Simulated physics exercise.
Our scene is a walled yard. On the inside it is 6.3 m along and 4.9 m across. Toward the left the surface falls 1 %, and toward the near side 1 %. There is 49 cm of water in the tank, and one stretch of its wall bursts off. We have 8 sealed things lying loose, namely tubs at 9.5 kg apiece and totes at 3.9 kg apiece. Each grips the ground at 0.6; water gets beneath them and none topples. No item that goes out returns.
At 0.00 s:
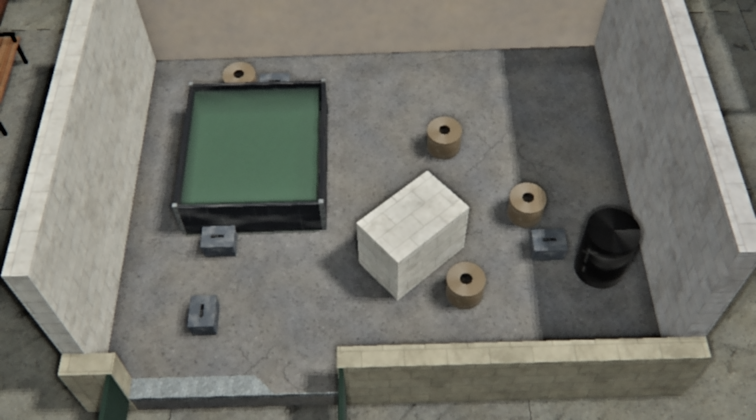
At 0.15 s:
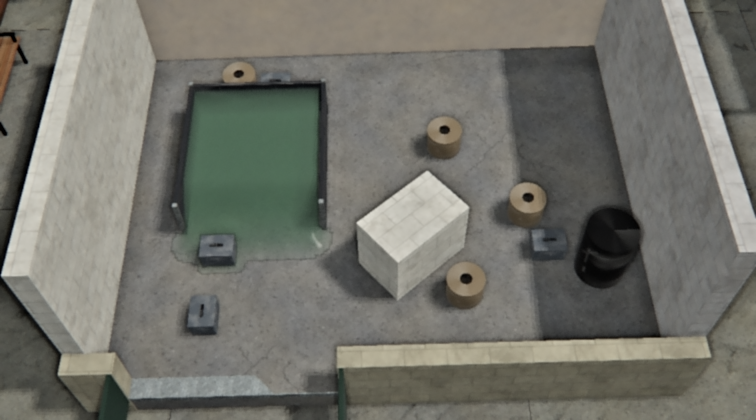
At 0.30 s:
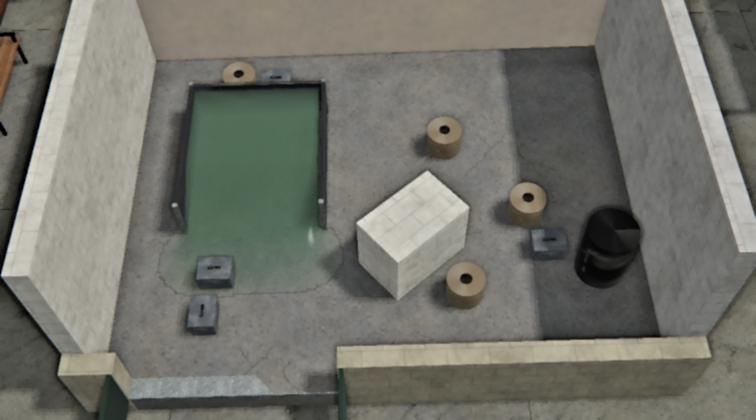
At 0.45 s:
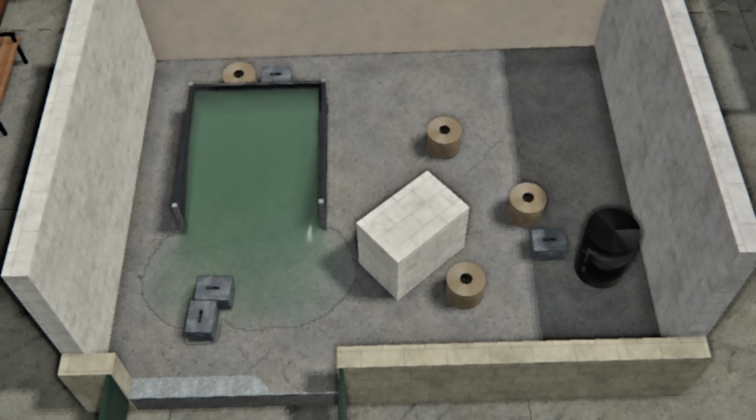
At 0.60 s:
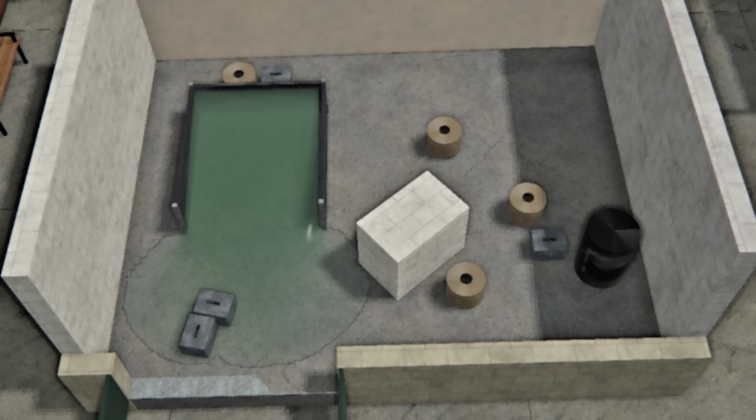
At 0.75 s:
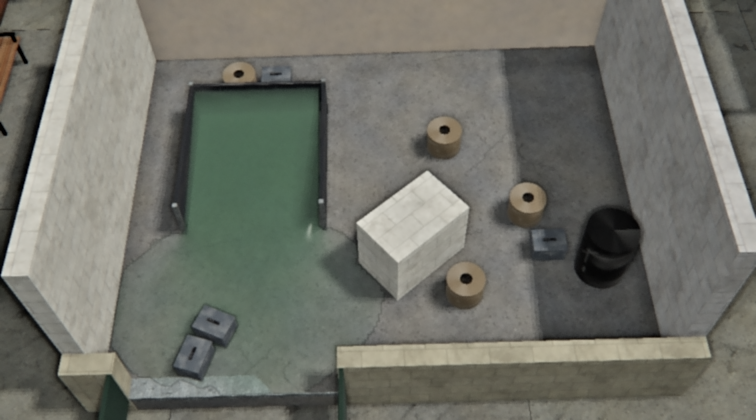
Green water spreads from an open-ended tank across a walled yard, pushing two grey blocks nearer.
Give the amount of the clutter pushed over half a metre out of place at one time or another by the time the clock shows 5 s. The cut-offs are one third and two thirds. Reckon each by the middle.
The share is below one third.
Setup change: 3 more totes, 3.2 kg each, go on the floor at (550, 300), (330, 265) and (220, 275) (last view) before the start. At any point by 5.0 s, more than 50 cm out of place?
In turn: Short of it, over, more.
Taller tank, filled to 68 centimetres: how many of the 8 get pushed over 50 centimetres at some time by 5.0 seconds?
Count: 2.
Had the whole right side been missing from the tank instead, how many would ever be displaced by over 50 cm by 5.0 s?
Then it comes to 3.
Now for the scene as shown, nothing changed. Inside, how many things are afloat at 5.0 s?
0.
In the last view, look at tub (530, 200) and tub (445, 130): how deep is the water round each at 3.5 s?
Depth approx. 0 cm / 0 cm.
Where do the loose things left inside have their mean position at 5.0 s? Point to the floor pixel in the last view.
At about (410, 175).
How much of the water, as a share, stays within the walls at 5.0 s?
Around 36 per cent of the water is still in there.
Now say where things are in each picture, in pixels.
The first picture shows a tote at (218, 236) rests on the ground; a tote at (202, 311) rests on the ground; water covers 3.2 m2; 0 of 8 have shifted.
The second picture shows a tote at (217, 245) rests on the ground, 14 cm from its start; a tote at (202, 311), on the bottom; 4.0 m2 under water; 2 of 8 have shifted.
The third picture shows a tote at (214, 268), on the bottom, 45 cm from its start; a tote at (202, 311) rests on the ground; water covers 5.0 m2; 2 of 8 have shifted.
The fourth picture shows a tote at (213, 288), on the bottom, 73 cm from its start; a tote at (201, 316), on the bottom, 7 cm from its start; water covers 6.1 m2; 3 of 8 have shifted.
The fifth picture shows a tote at (214, 303), afloat, 93 cm from its start; a tote at (197, 331), on the bottom, 26 cm from its start; 7.4 m2 under water; 3 of 8 have shifted.
The sixth picture shows a tote at (213, 322) floats, 117 cm from its start; a tote at (193, 353), on the bottom, 53 cm from its start; water covers 8.8 m2; 3 of 8 have shifted.
After 1.1 s 2 of 8 are over 50 cm from their spots; 1 afloat.
After 2.2 s 2 of 8 are over 50 cm from their spots; 0 afloat.
After 3.5 s 2 of 8 are over 50 cm from their spots; 0 afloat.
After 5.0 s 2 of 8 are over 50 cm from their spots, and 2 have been at some point; 0 afloat.
